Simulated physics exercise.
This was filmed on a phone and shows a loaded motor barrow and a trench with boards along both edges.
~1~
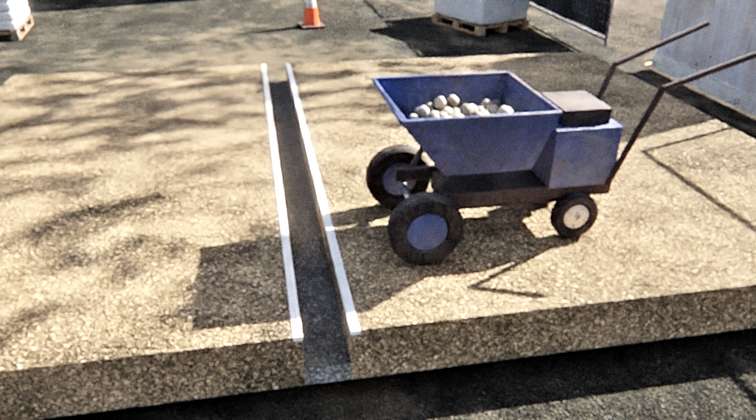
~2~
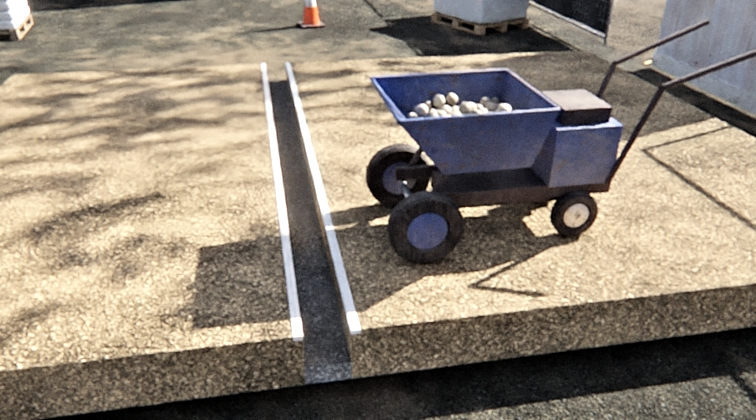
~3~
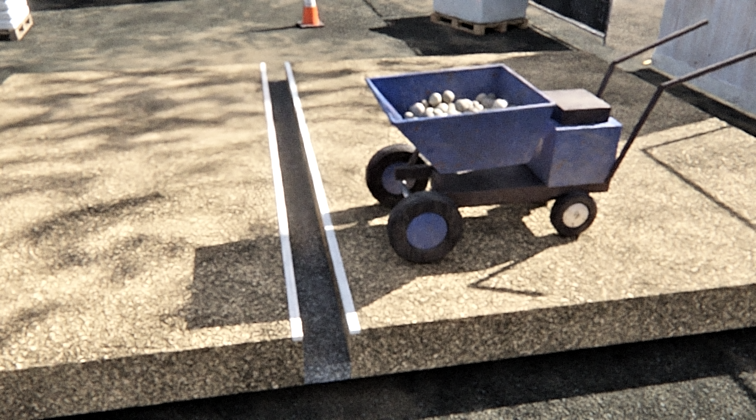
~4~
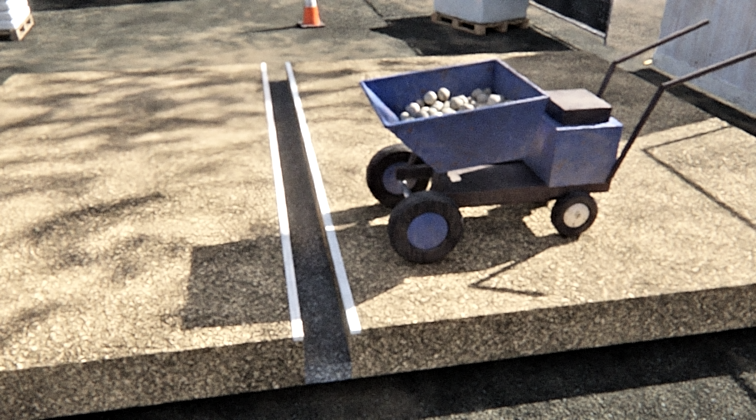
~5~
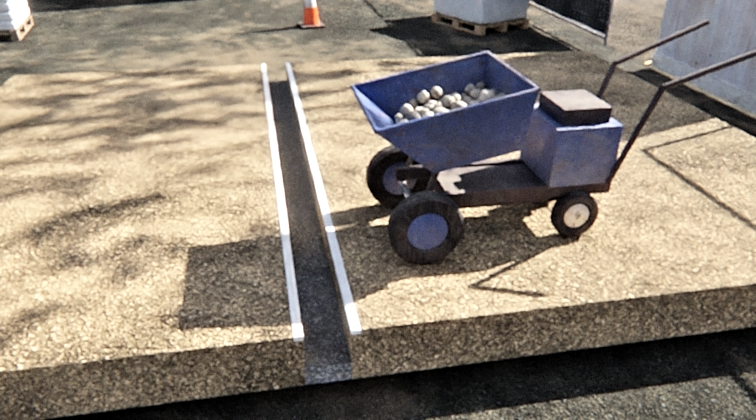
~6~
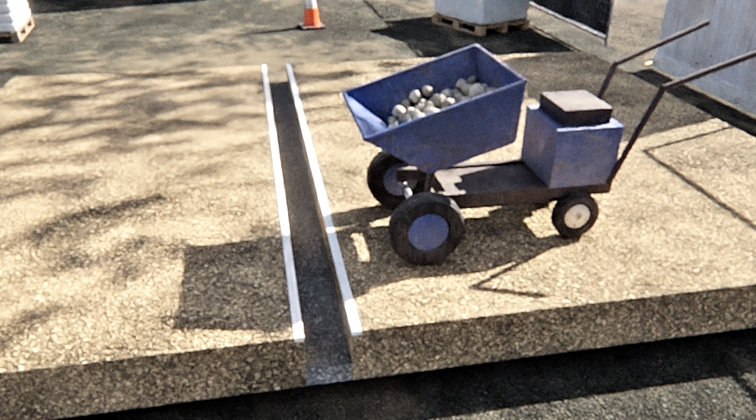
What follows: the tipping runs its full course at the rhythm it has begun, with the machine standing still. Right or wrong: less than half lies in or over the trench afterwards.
Right.
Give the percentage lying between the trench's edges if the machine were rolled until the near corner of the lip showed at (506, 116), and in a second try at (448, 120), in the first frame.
Some 40 in a hundred, then some 80 in a hundred.
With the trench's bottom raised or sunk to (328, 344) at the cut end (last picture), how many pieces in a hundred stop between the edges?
20 per cent, roughly.
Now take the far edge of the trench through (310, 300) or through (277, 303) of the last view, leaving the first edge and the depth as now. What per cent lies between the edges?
The first try gives 10 percent, then the second gives 40 percent.
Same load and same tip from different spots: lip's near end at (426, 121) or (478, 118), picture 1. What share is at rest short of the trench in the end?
In turn 0 and 30 in a hundred.
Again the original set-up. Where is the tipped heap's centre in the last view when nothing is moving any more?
Resting centre, last frame: Roughly (256, 239).
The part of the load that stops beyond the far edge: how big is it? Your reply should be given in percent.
About 85 per cent.
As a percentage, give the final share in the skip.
0 per cent, roughly.
Just after the last frame, skip tipped steeply; every one in the skip.
A moment on, skip tipped right over; the larger part in the skip; just a few in or heaped over the trench; about a tenth beyond it; about a tenth falling.
Further on, skip tipped right over; just a few in the skip; about a tenth in or heaped over the trench; the larger part beyond it.
When it is over, skip tipped right over; roughly a quarter in or heaped over the trench; the larger part beyond it.
